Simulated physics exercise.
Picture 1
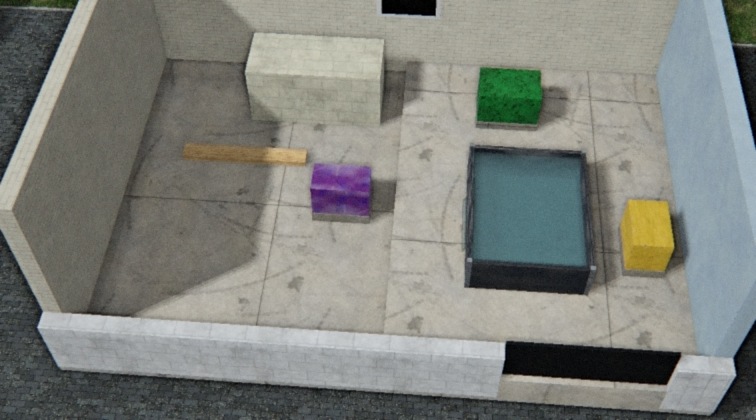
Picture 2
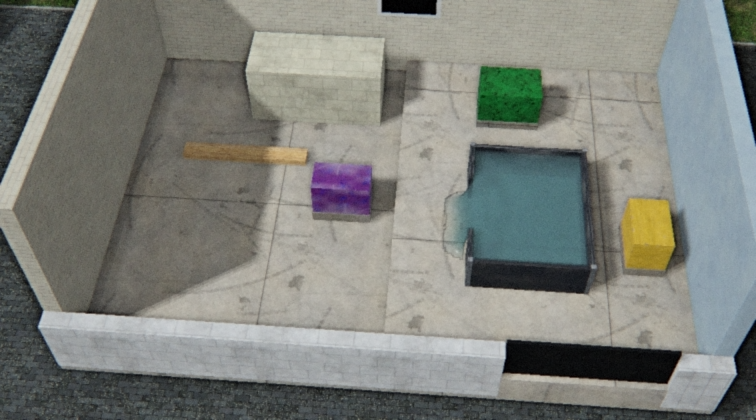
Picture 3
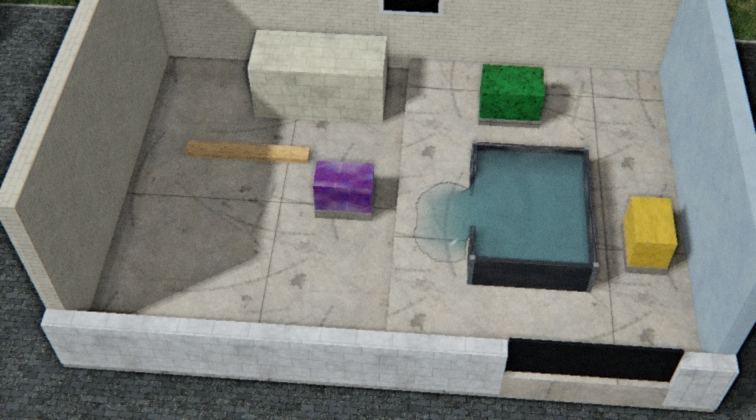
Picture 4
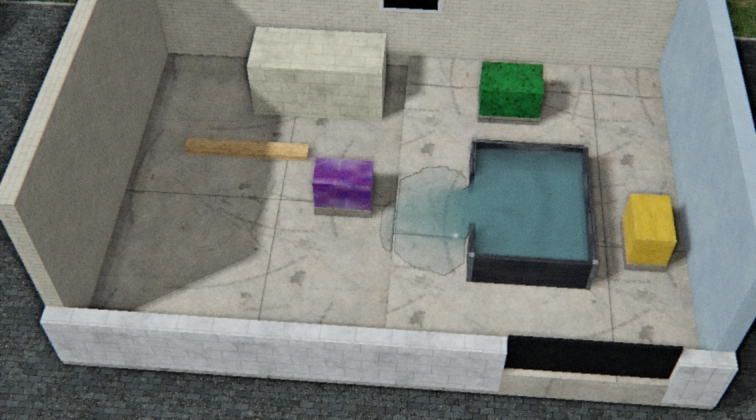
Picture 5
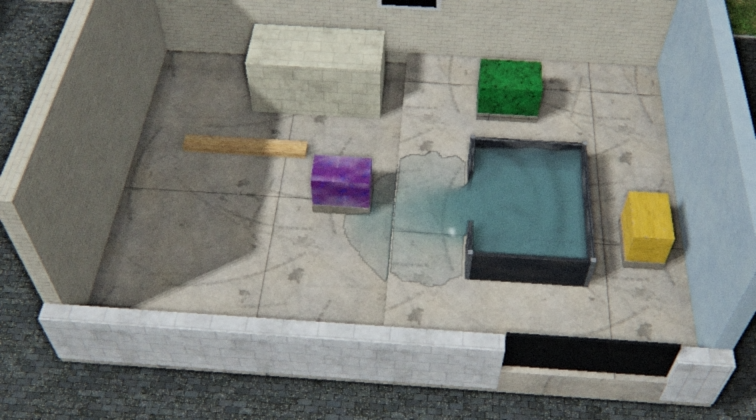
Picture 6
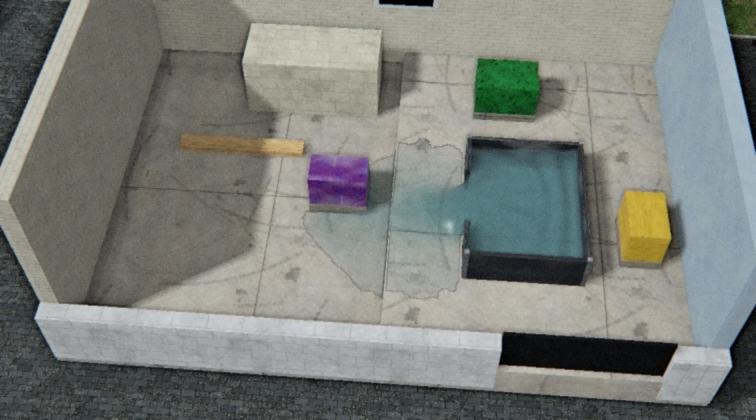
In a walled yard, water pours from a gap in an open tank's left side, spreading leftward across the floor around a purple block.
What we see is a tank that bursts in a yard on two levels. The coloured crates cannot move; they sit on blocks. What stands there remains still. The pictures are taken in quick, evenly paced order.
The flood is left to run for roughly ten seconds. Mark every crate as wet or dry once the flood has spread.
Green crate: Dry, purple crate: Wet, yellow crate: Dry.
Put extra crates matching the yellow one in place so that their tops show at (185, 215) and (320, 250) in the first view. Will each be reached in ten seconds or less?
So, the first one gets caught, and the next one gets caught.
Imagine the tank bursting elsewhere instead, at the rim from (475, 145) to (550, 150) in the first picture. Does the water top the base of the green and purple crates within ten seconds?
Within ten seconds the green crate is drenched and the purple crate stays untouched.
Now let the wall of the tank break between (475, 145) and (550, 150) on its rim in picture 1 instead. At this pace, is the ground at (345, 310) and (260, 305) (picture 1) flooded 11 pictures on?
The first spot is unreached, the second unreached.
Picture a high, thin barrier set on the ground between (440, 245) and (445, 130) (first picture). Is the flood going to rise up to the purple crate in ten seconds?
Purple stays clear.
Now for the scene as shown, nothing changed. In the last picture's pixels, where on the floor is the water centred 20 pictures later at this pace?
Somewhere around (364, 228) in the last view.
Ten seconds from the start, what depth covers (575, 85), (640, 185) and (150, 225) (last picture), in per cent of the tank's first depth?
The three come to some 0, 0 and 14 per cent respectively.
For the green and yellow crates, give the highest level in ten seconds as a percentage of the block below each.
Close to 0 per cent, and close to 0 per cent, in that order.
A moment on, water covers 20 % of the floor; the green crate not reached, the purple crate water round its plinth, the yellow crate not reached.
Next, water covers 35 % of the floor; the green crate not reached, the purple crate water round its plinth, the yellow crate not reached.
Then, water covers 45 % of the floor; the green crate not reached, the purple crate water round its plinth, the yellow crate not reached.
Later, water covers 55 % of the floor; the green crate not reached, the purple crate water round its plinth, the yellow crate not reached.
In the end, water covers 55 % of the floor; the green crate stayed above the water, the purple crate was topped, the yellow crate stayed above the water.
